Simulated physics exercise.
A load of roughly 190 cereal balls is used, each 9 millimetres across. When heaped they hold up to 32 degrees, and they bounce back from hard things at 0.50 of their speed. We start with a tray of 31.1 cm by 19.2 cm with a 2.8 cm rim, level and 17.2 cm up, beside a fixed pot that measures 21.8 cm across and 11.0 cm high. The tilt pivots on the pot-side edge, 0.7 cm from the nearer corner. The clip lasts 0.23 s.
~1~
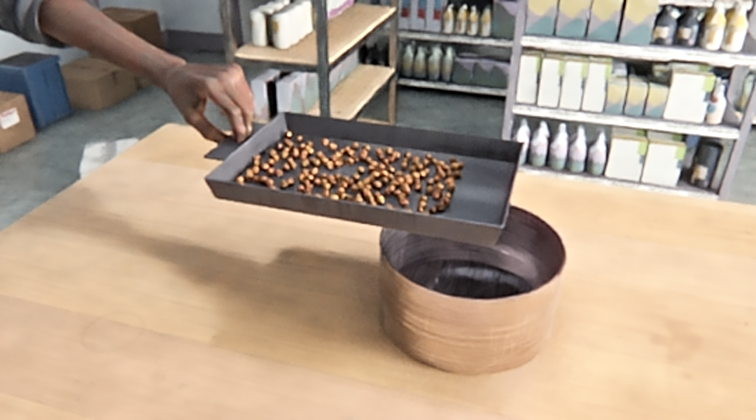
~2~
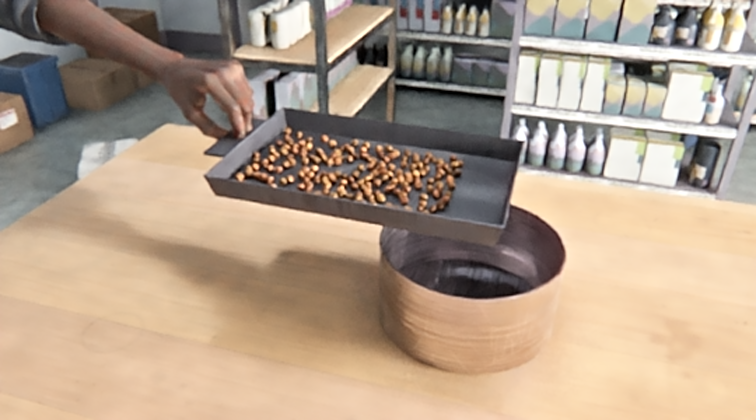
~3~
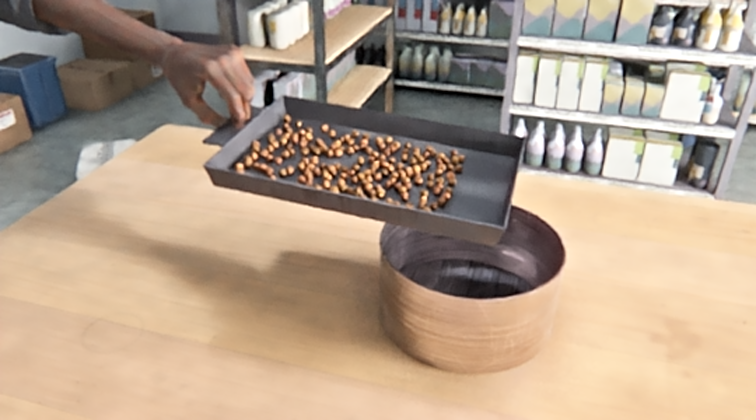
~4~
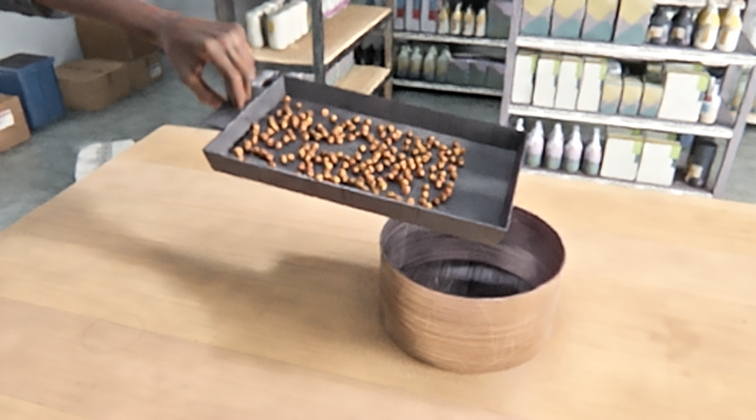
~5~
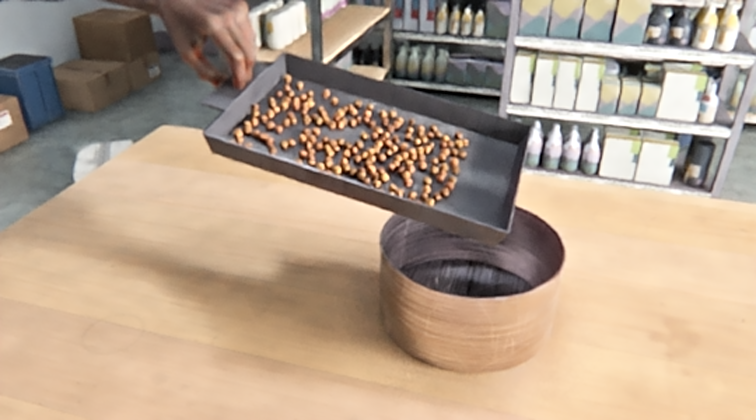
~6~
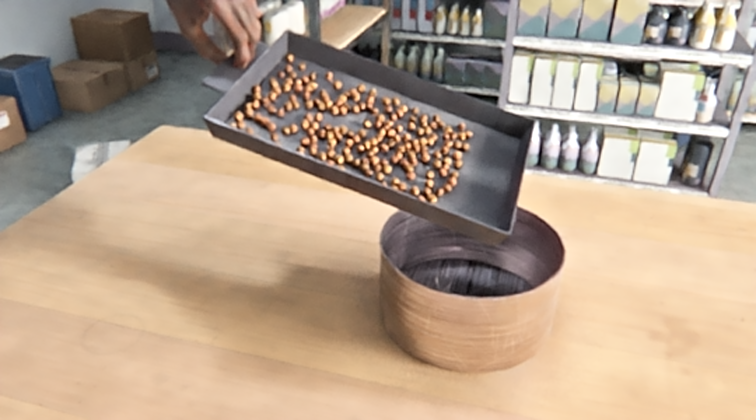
A hand lifts the left side of a dark tray of small brown balls, tilting it rightward.
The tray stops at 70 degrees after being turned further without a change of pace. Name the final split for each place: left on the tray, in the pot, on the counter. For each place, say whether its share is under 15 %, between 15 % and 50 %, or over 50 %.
Tray: It's going to get a solid slice of the load; pot: It's going to get a small sliver of the load; counter: It's going to get the main portion of the load.
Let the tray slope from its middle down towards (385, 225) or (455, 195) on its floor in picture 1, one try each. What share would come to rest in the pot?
Roughly 0 % for the first direction, roughly 10 % for the second.
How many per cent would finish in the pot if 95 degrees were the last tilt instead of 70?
Roughly 0 %.
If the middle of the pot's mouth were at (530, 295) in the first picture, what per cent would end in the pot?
With the pot there, close to 60 per cent.
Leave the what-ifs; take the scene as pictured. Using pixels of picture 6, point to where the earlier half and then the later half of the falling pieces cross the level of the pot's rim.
Around (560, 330), then around (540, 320).
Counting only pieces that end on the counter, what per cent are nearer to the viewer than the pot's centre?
Some 100 per cent.
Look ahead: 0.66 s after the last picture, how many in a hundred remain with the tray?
Reading: Approx. 50%.
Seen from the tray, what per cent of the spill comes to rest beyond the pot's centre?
I'd put it at close to 100 per cent.
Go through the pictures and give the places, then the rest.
In the first picture, tray tilt 0 degrees, front corners at (213, 176) and (497, 222); middle of the pieces at (355, 177); pot at (472, 241).
In the second picture, tray tilt 1 degrees, front corners at (212, 173) and (497, 222); middle of the pieces at (355, 175).
In the third picture, tray tilt 4 degrees, front corners at (212, 164) and (499, 223), lowest corner right front; middle of the pieces at (356, 168).
In the fourth picture, tray tilt 9 degrees, front corners at (211, 148) and (501, 224), lowest corner right front; middle of the pieces at (357, 157).
In the fifth picture, tray tilt 14 degrees, front corners at (212, 131) and (503, 226), lowest corner right front; middle of the pieces at (359, 145).
In the sixth picture, tray tilt 19 degrees, front corners at (213, 115) and (504, 227), lowest corner right front; middle of the pieces at (361, 133); pot at (471, 240).
Then, 0.23 s after the last picture, tilt 45 degrees; the tray holds 100 %, the pot 0 %.
Then, 0.38 s after the last picture, tilt 62 degrees; the tray holds 100 %, the pot 0 %.
Then, 0.66 s after the last picture, tilt 70 degrees; the tray holds 50 %, the pot 0 %.
In the end, tray 40 %, pot 0 %, counter 60 %.
